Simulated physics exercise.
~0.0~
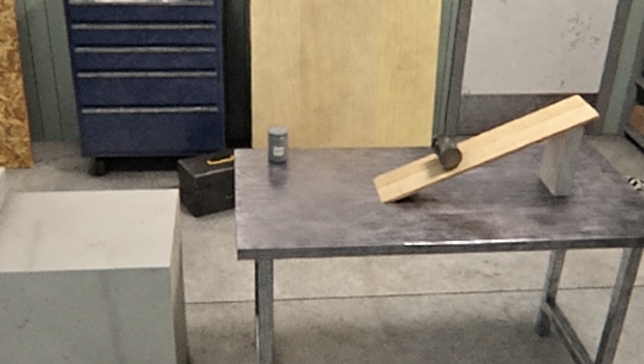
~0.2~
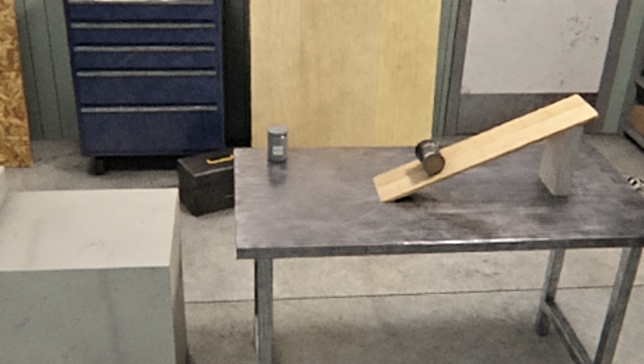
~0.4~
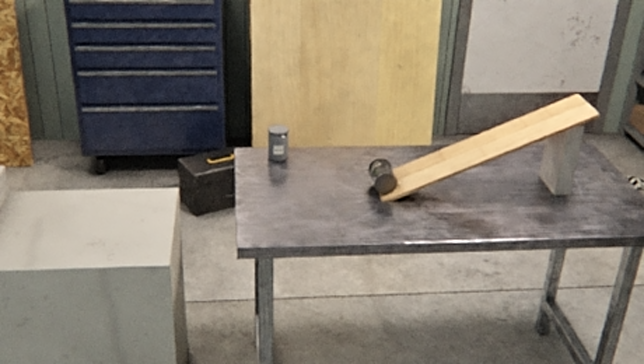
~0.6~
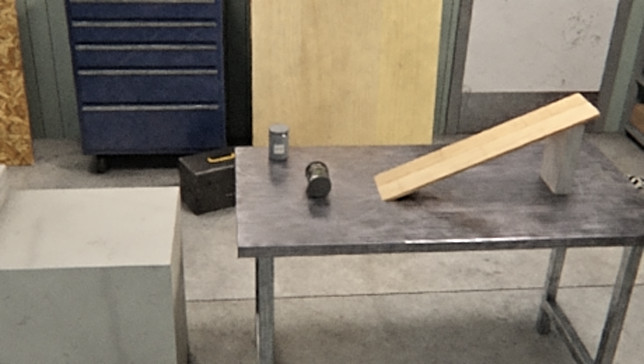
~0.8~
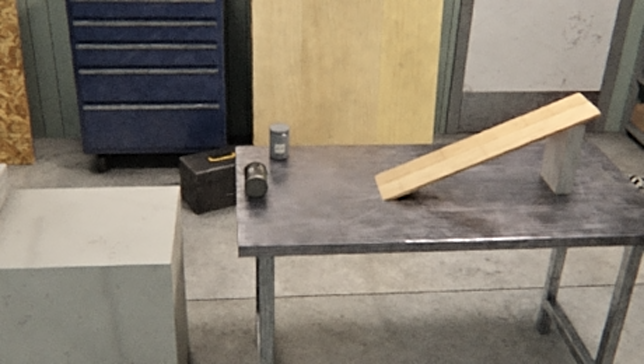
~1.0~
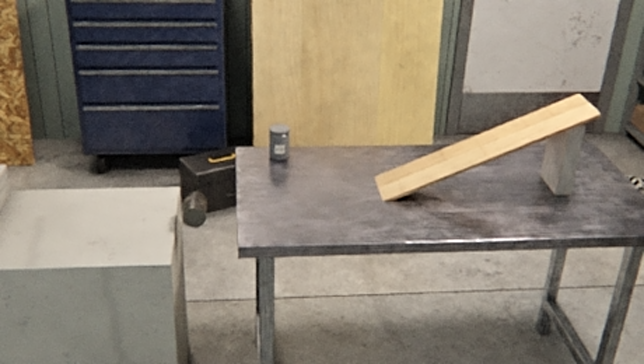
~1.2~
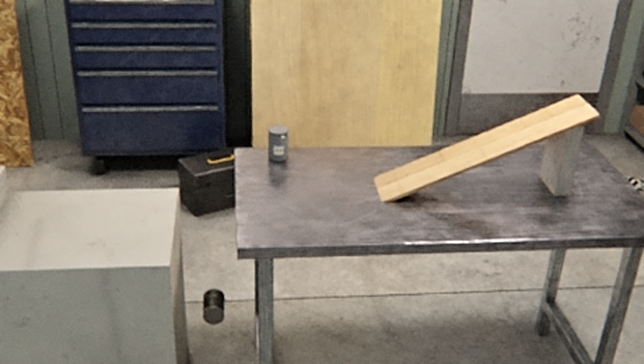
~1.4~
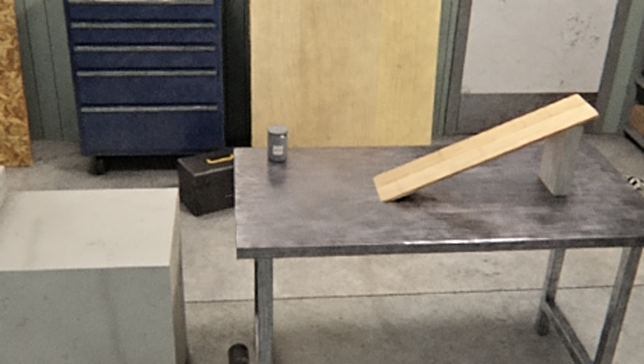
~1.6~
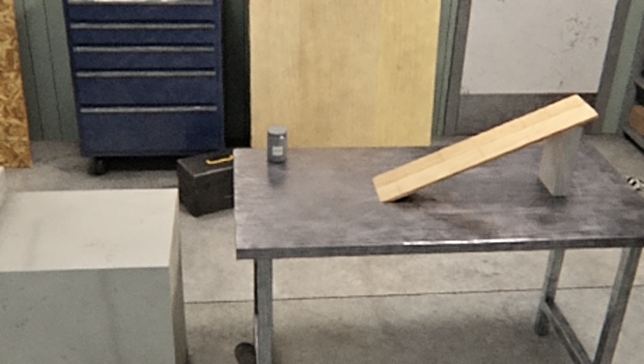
A metal-topped table held a wooden ramp and a small grey jar, and a black tin rolled down the ramp and left across the tabletop, dropped off the edge into the gap before a pale cabinet, and ended up low beside the table leg.
